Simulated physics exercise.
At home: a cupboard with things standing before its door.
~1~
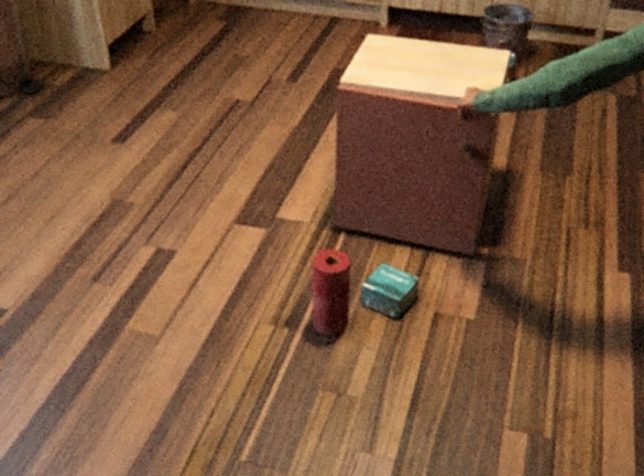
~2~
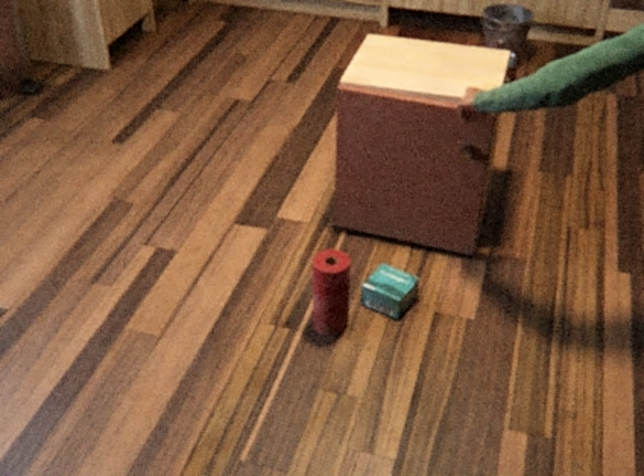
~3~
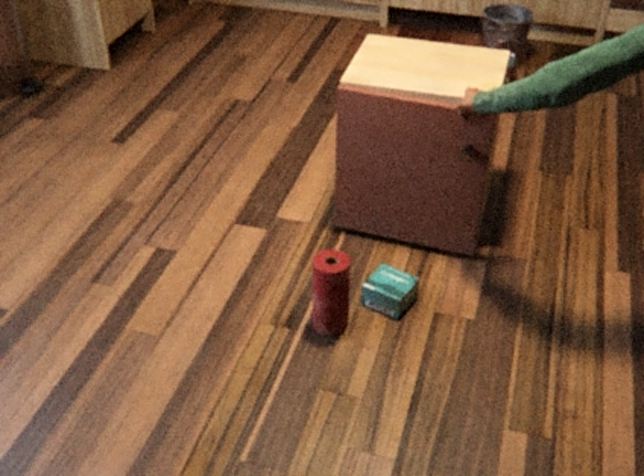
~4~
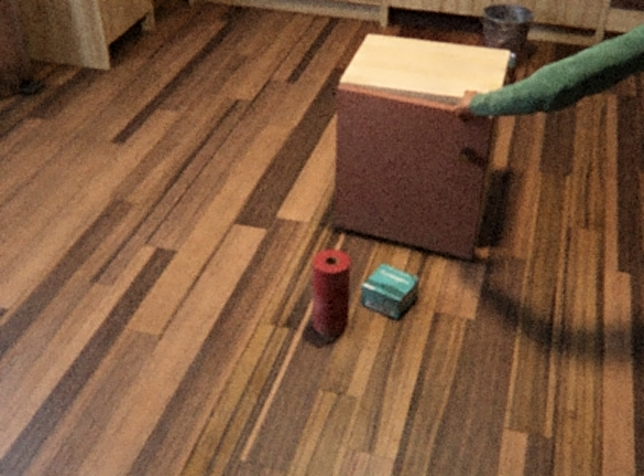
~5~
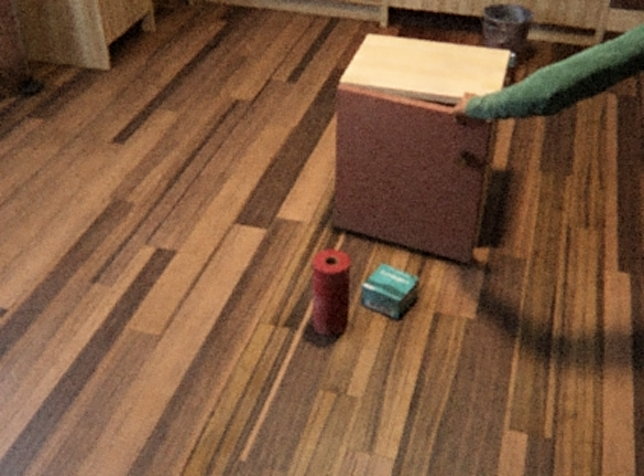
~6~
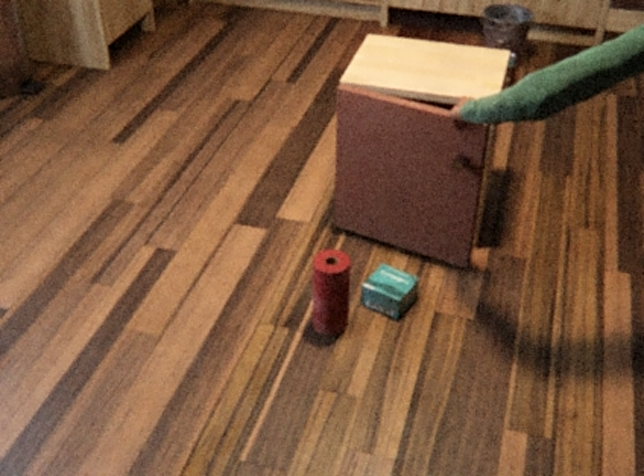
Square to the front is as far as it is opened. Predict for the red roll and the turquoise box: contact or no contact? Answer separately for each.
Red roll: Contact, turquoise box: Contact.
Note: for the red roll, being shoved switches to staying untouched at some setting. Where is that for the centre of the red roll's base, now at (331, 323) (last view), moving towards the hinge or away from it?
Threshold: About (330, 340).
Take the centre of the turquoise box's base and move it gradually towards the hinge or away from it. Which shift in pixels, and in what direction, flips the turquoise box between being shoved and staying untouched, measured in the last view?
Down, roughly 44 px.
Then, 1.34 s past the last view, door 59° open; red roll travelled a little near (316, 295); turquoise box travelled about its own width near (347, 297).
Finally, the red roll gets knocked, near (274, 299); the turquoise box gets knocked, near (281, 290).
